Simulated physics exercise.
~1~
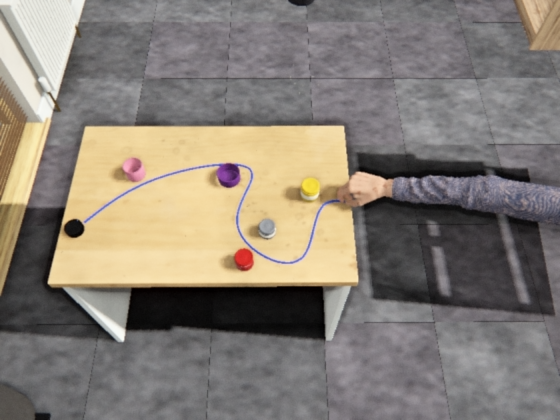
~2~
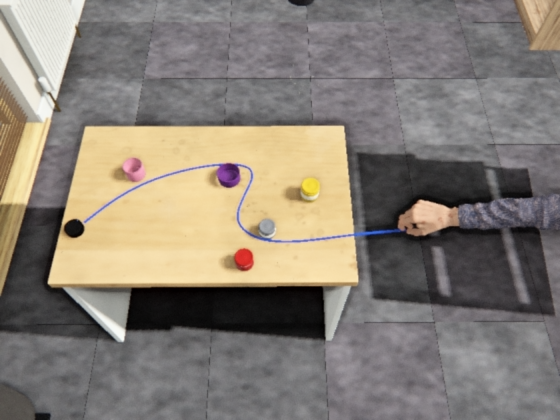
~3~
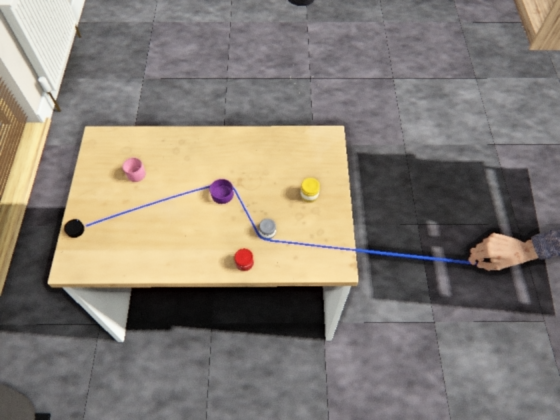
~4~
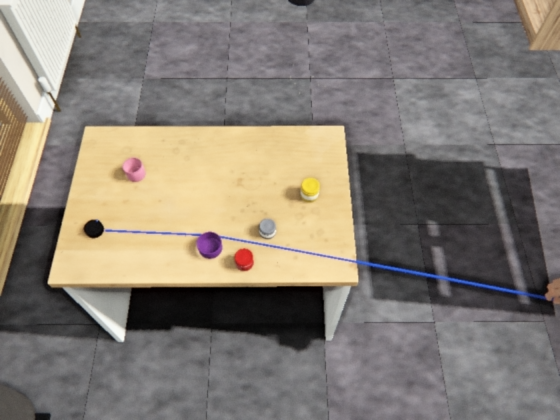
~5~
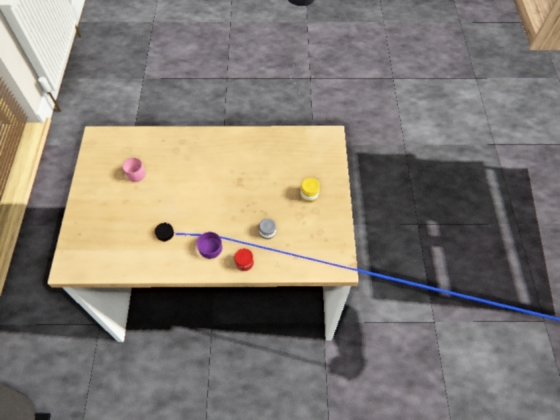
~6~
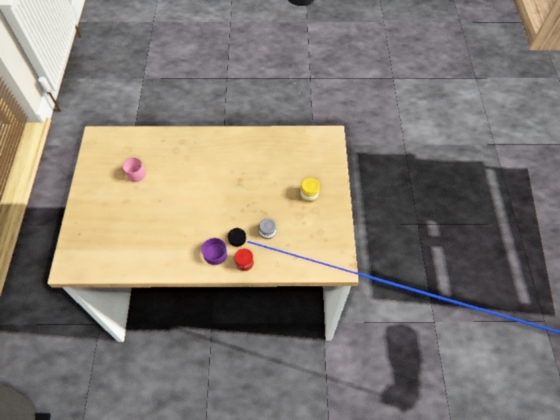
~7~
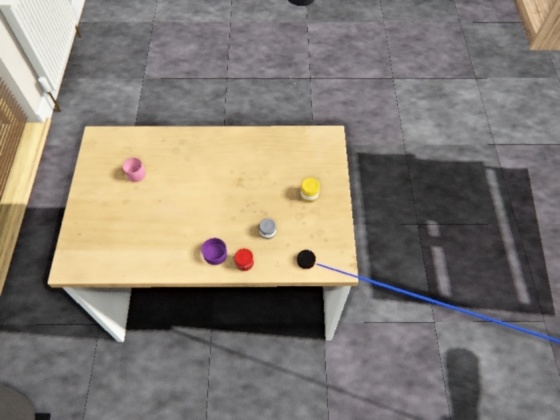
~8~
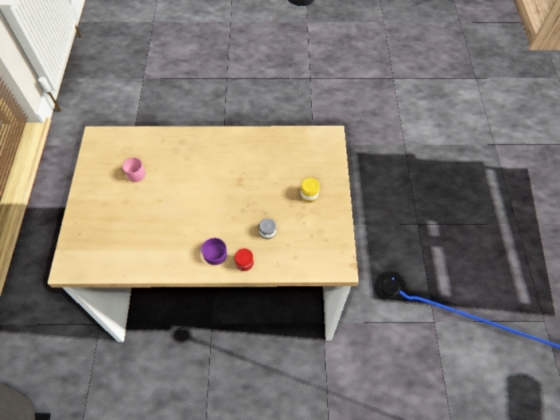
A hand pulls a blue wire, shifting a purple mug and dragging a black reel off the desk.
